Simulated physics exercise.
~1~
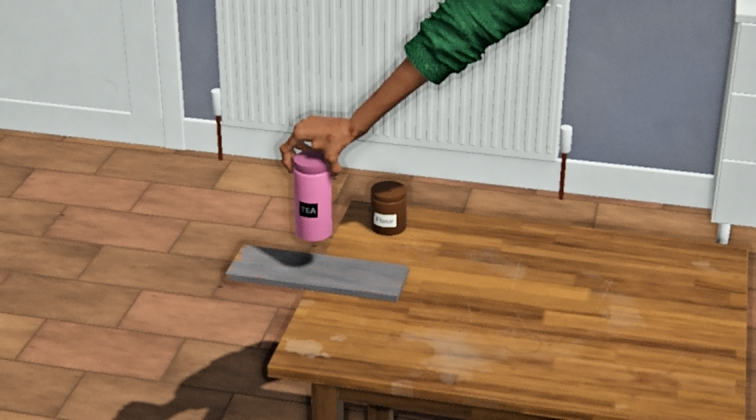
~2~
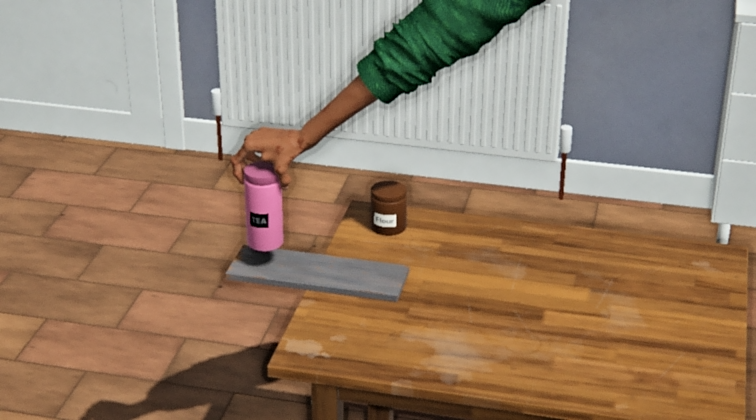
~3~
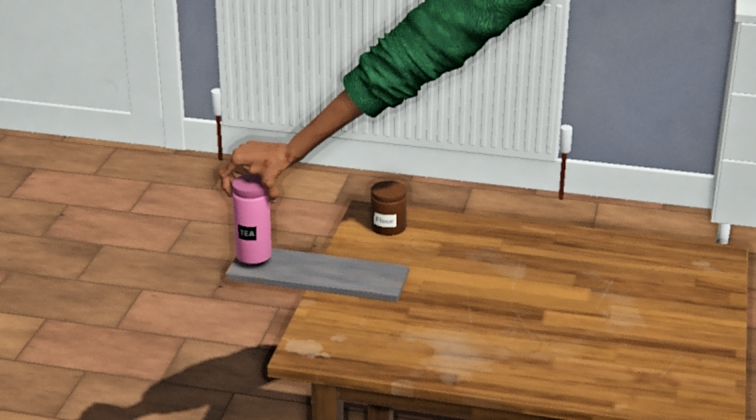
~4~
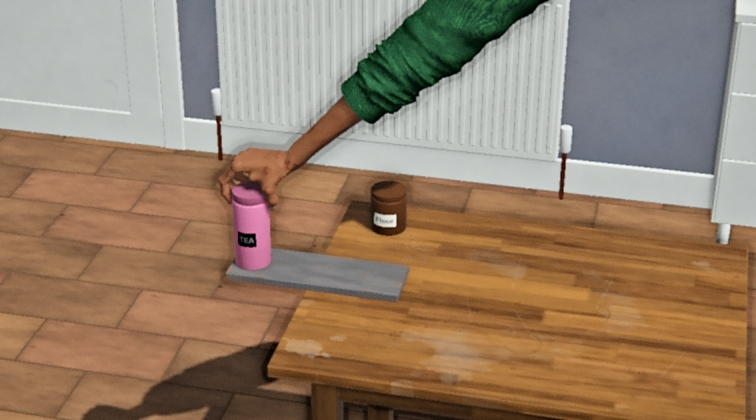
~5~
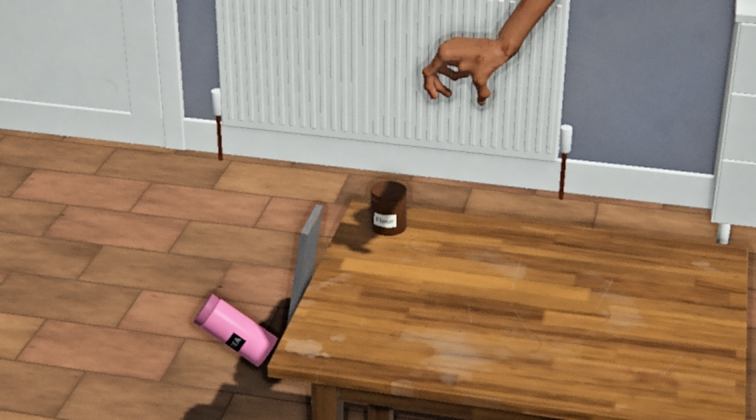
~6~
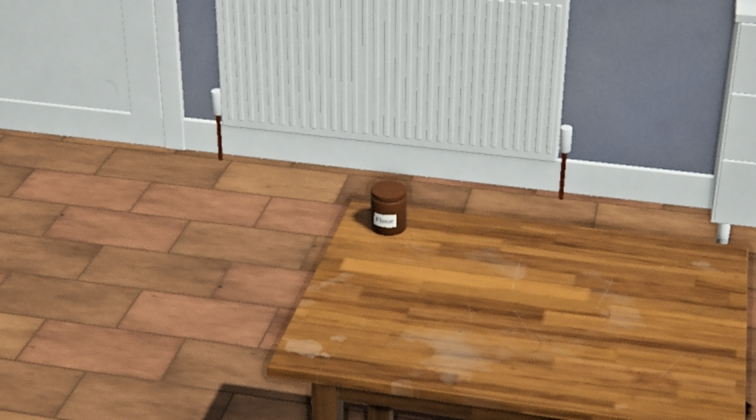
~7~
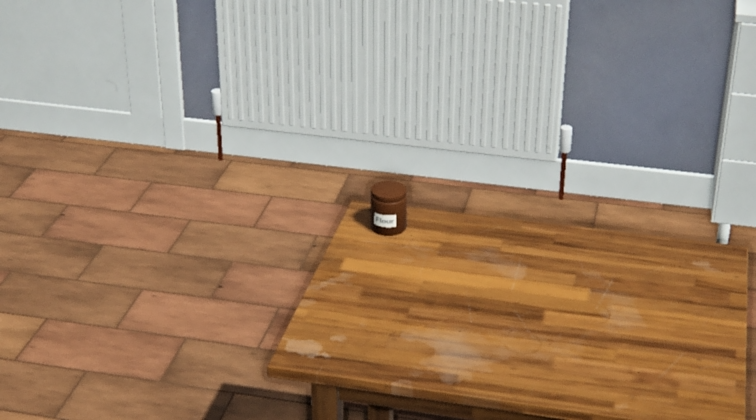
A pink jar is set on an overhanging grey plank, and both tip off the table.
